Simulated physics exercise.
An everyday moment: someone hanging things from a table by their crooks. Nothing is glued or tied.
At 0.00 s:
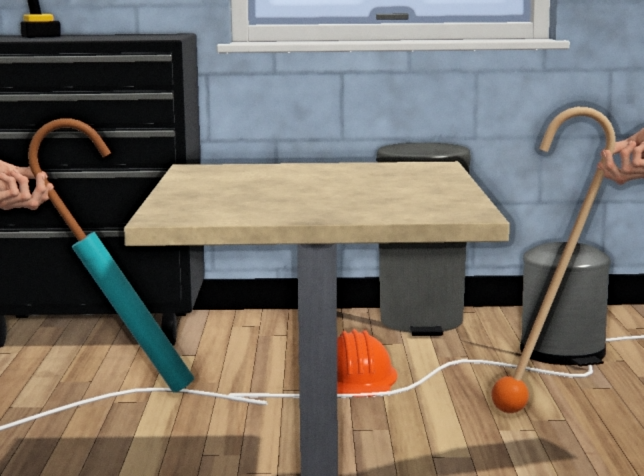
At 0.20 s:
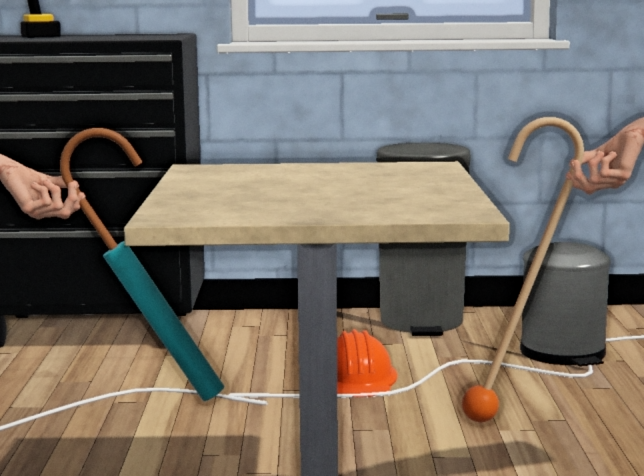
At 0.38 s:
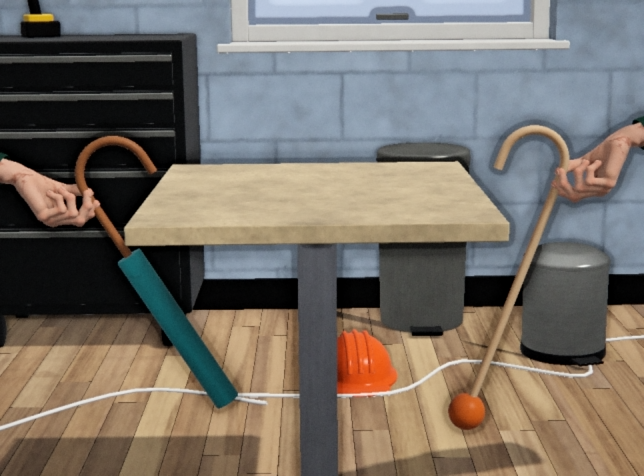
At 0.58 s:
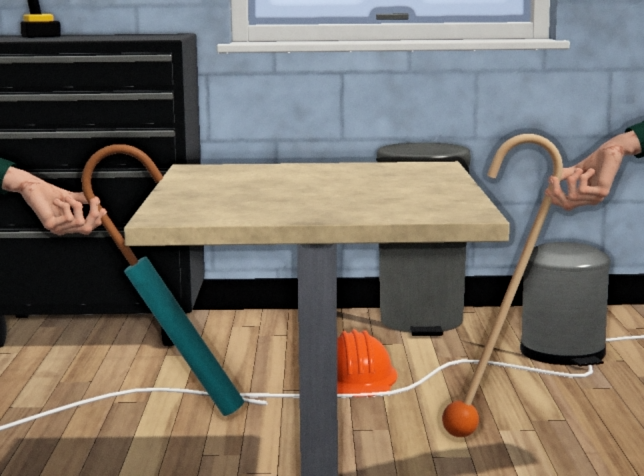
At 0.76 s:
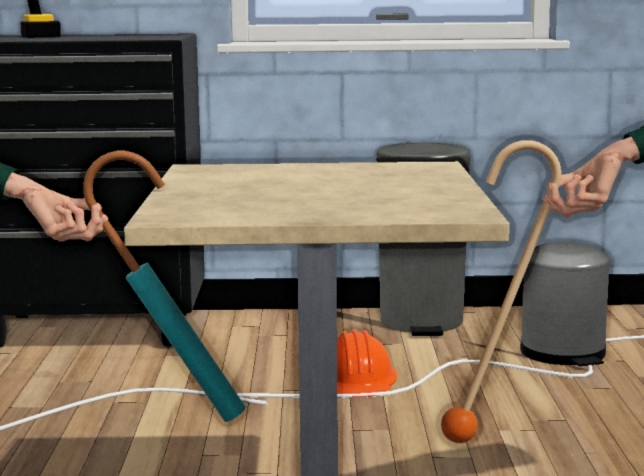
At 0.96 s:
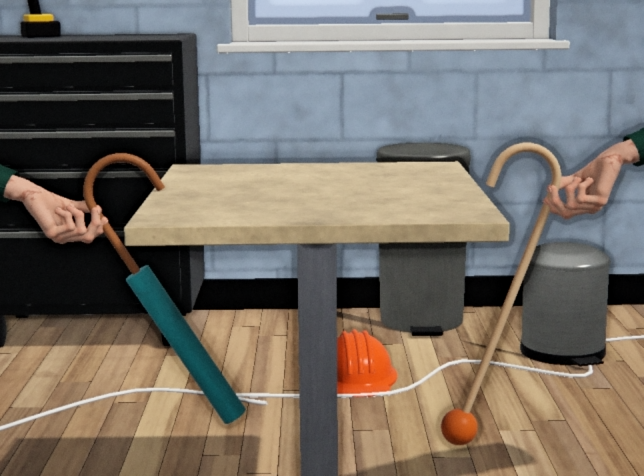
A turquoise umbrella and an orange-ended hooked stick, held by hands, move inward to the table.
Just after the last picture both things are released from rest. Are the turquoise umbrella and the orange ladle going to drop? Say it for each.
Outcome: The turquoise umbrella hangs from the table; the orange ladle slips off.
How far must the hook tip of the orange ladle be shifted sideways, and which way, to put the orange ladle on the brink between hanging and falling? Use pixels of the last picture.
About 8 pixels left.
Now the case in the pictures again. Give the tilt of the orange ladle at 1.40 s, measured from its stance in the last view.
Some 15 degrees.
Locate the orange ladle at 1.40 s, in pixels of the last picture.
Around (527, 440).
Around 1.40 s, turquoise umbrella at rest near (178, 287); orange ladle in the air near (527, 439).
Finally (2.3 s), the turquoise umbrella remains in place, near (181, 287); the orange ladle drops past the edge.
